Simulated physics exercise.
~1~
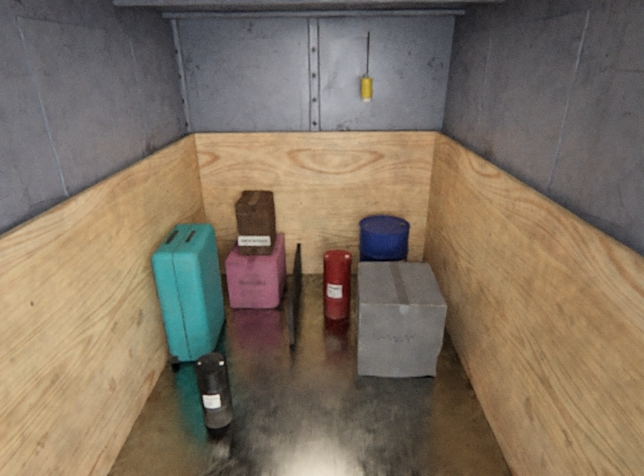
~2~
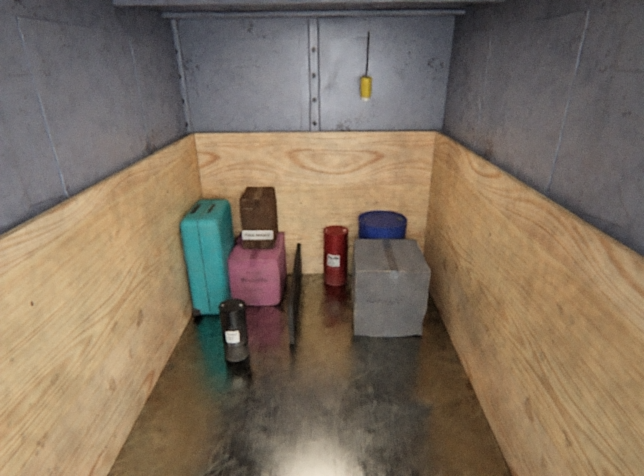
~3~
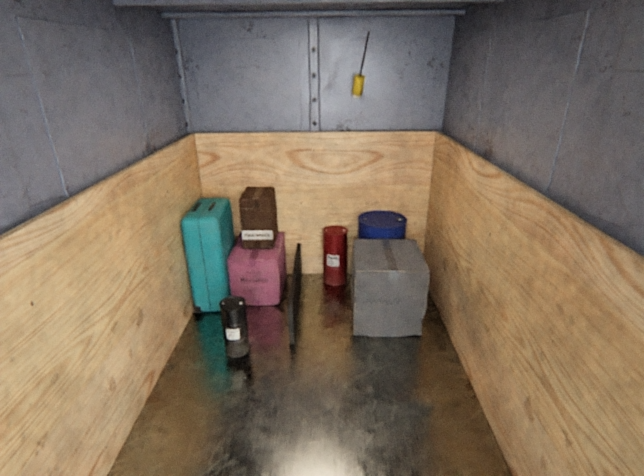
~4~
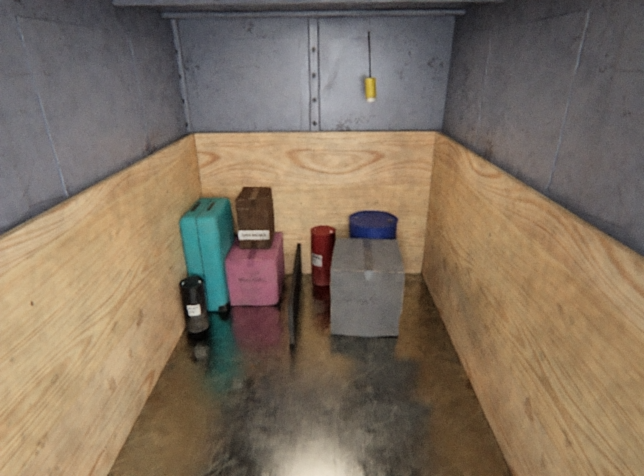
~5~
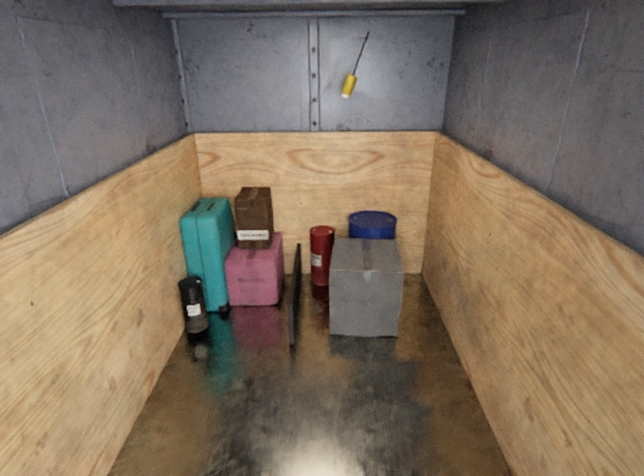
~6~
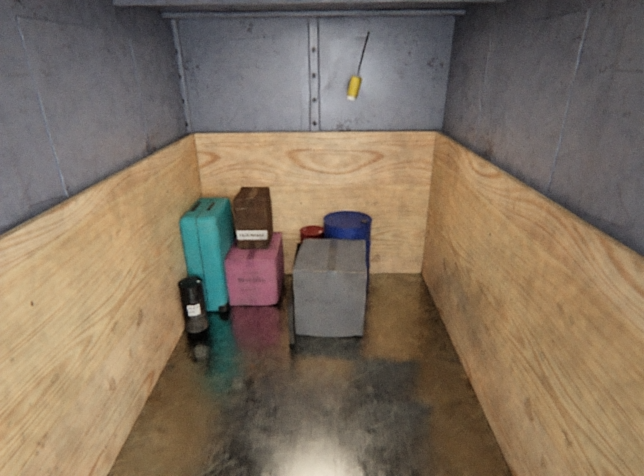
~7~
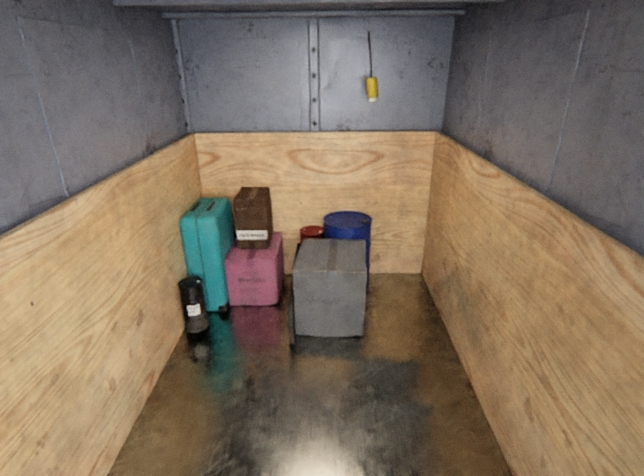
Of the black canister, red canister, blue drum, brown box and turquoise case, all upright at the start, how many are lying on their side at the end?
None of them are lying on their side at the end. The two canisters, the drum, the brown box and the turquoise case all still stand upright.
